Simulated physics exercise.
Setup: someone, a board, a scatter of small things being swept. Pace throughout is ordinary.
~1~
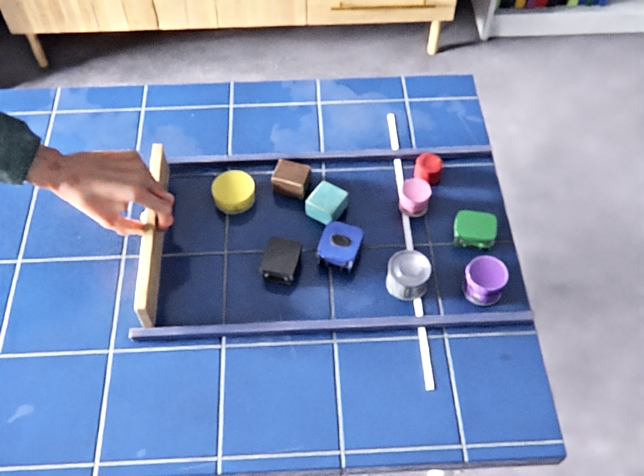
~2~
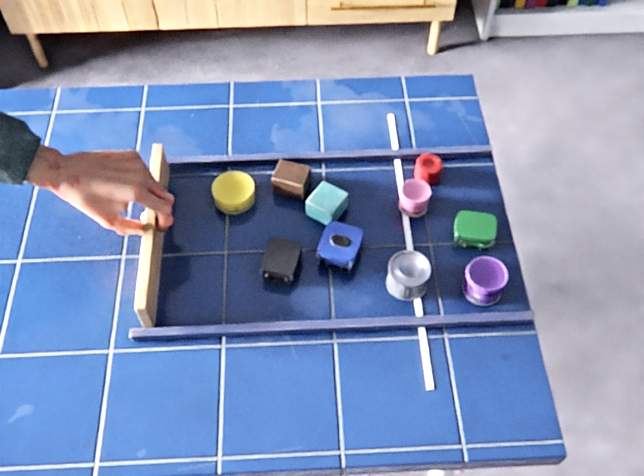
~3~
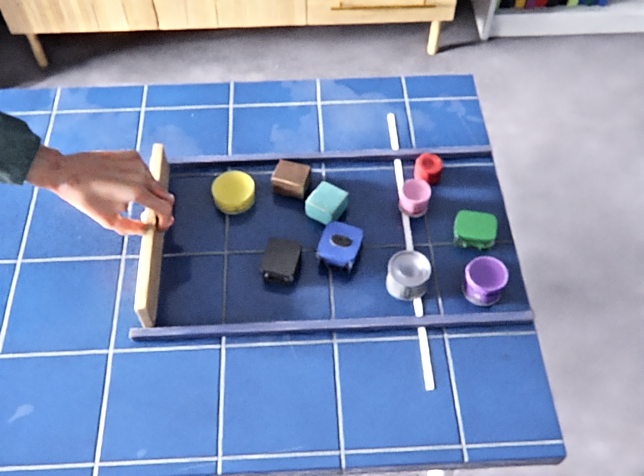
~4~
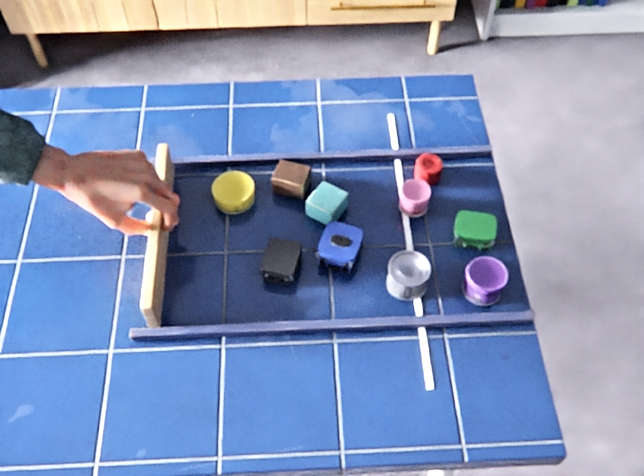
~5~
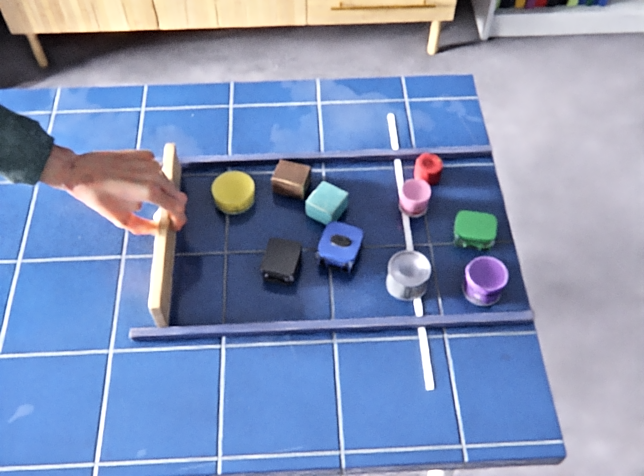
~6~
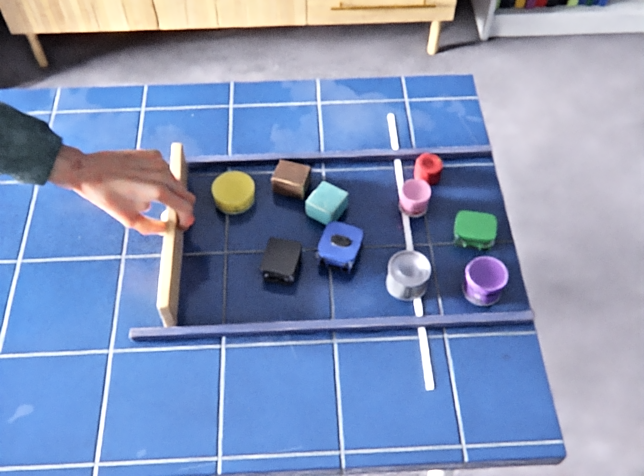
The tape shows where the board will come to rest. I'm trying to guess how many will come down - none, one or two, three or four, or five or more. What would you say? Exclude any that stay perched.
The number of pieces cleared off the edge is going to be nothing.
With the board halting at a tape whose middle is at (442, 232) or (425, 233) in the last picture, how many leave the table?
So that's 1 for the first and 0 for the second.
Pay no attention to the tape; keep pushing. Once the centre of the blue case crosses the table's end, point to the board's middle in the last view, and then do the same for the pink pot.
Around (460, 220), then around (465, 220).
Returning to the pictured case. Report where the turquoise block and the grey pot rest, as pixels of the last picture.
The first comes to rest at (424, 223), and the second at (438, 285).
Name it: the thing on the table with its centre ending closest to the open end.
It would be the green case.
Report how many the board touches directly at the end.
It ends up touching 5.
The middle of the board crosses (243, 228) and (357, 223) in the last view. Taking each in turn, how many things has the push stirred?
I count 2 first and 6 after.
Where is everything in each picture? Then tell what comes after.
In the first frame, green case (475, 231); purple tin (485, 281); red lid (429, 169); board (154, 232); tape (408, 234).
In the second frame, purple tin (485, 281); turquoise block (327, 204).
In the third frame, red lid (429, 170); black case (282, 262).
In the fourth frame, green case (475, 231); brown block (292, 180).
In the fifth frame, purple tin (485, 281); yellow pot (234, 193).
In the sixth frame, green case (475, 231); purple tin (485, 281); red lid (429, 170); board (174, 231); tape (408, 234).
Soon after, none off yet; green case at rest near (475, 231); purple tin at rest near (485, 281); red lid at rest near (429, 170).
In the end, the number that fall off is zero.
